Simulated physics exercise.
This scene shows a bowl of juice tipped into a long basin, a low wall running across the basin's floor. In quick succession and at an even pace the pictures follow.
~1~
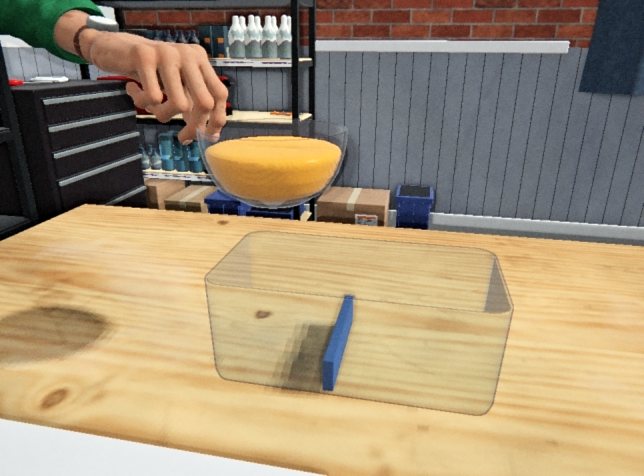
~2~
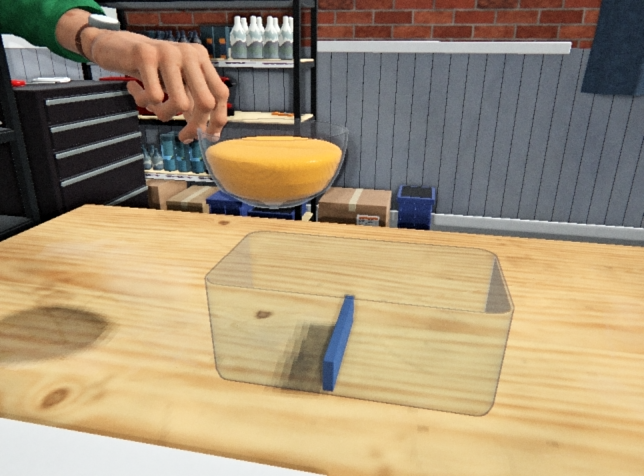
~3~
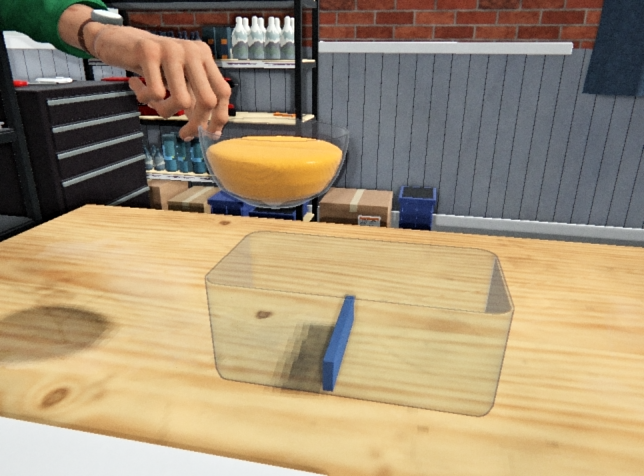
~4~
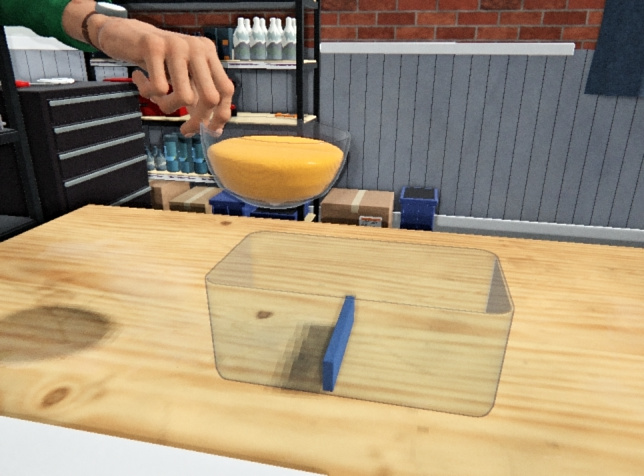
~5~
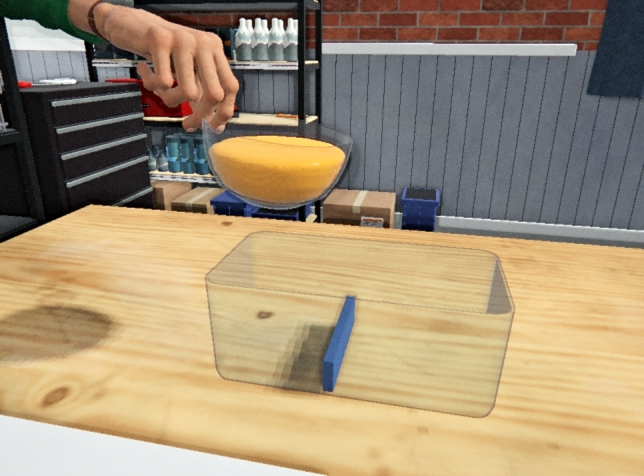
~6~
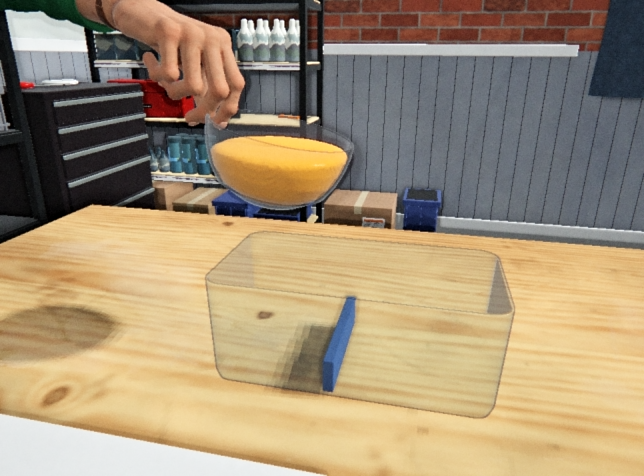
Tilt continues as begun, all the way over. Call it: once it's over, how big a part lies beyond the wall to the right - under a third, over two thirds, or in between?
Over two thirds.
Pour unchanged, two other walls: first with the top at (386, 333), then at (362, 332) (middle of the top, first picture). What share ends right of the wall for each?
The first position gives around 45 percent, the second around 70 percent.
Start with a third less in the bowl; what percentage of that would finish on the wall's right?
Some 90 per cent.
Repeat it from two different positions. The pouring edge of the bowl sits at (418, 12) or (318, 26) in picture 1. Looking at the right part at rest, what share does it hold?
In order: Close to 70 and 85 percent.
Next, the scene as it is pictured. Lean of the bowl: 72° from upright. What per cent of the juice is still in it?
Near 45 percent is still in there.
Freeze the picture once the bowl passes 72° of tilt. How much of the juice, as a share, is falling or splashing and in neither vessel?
Estimate: 35 per cent, roughly.
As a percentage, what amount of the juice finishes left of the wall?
About 10 per cent.
A moment on, the bowl is tipped part way and 47 per cent is still to pour, 0 is left of the wall and 17 right of it.
Next, the bowl is tipped right over and 3 per cent is still to pour, 10 is left of the wall and 82 right of it.
Then the bowl is tipped right over and 0 per cent is still to pour, 12 is left of the wall and 88 right of it.
Later the bowl is tipped right over and 0 per cent is still to pour, 12 is left of the wall and 87 right of it.
At rest 12 per cent lies left of the wall, 88 right of it and 0 outside.
